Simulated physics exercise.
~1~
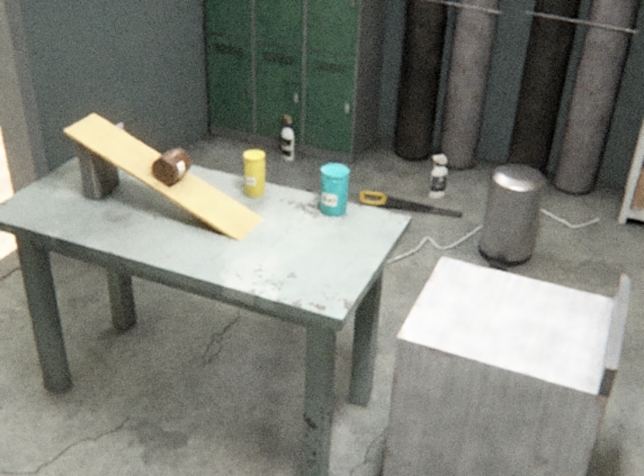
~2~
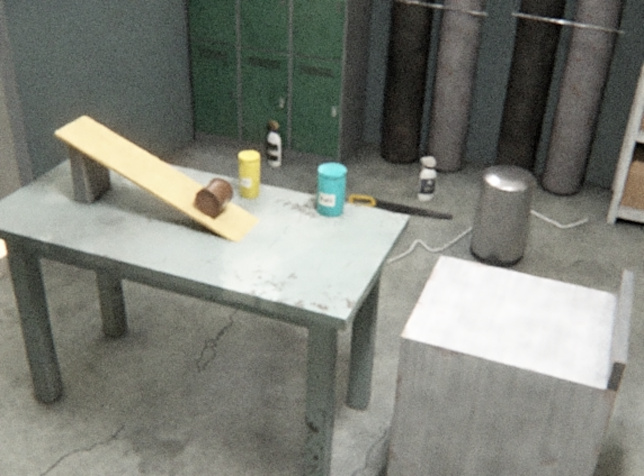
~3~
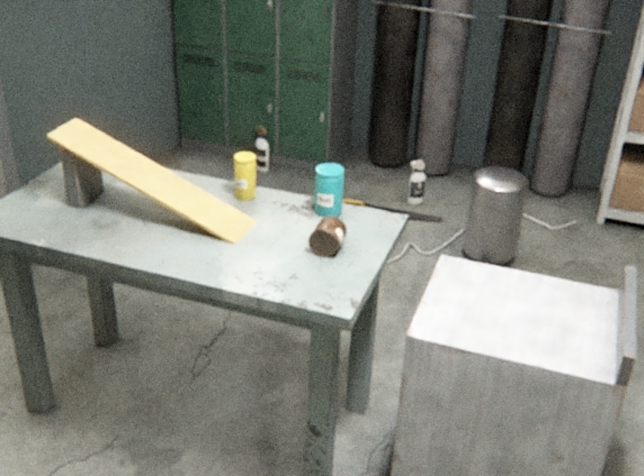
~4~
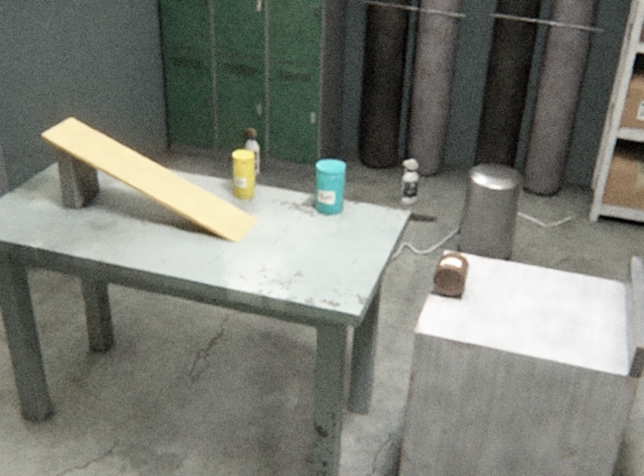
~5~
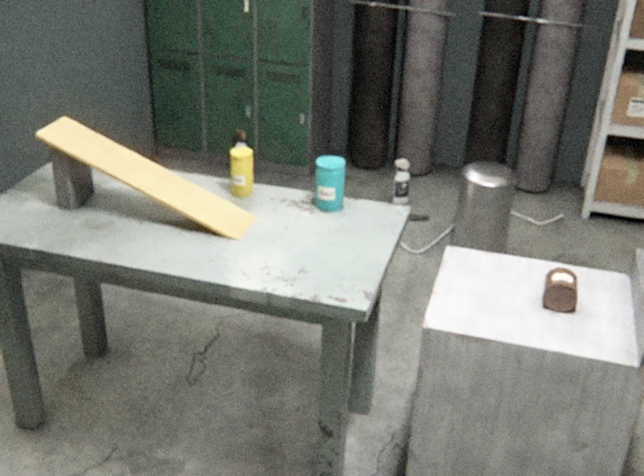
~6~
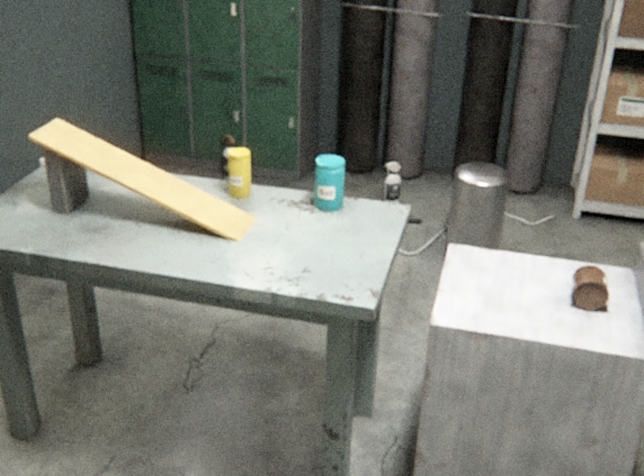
In a storage room with green lockers, a brown jar rolled down a plank ramp on a table, passed the yellow and turquoise jars, crossed the gap to a lower white-topped block, and ended up towards its right side while the other jars stayed put.
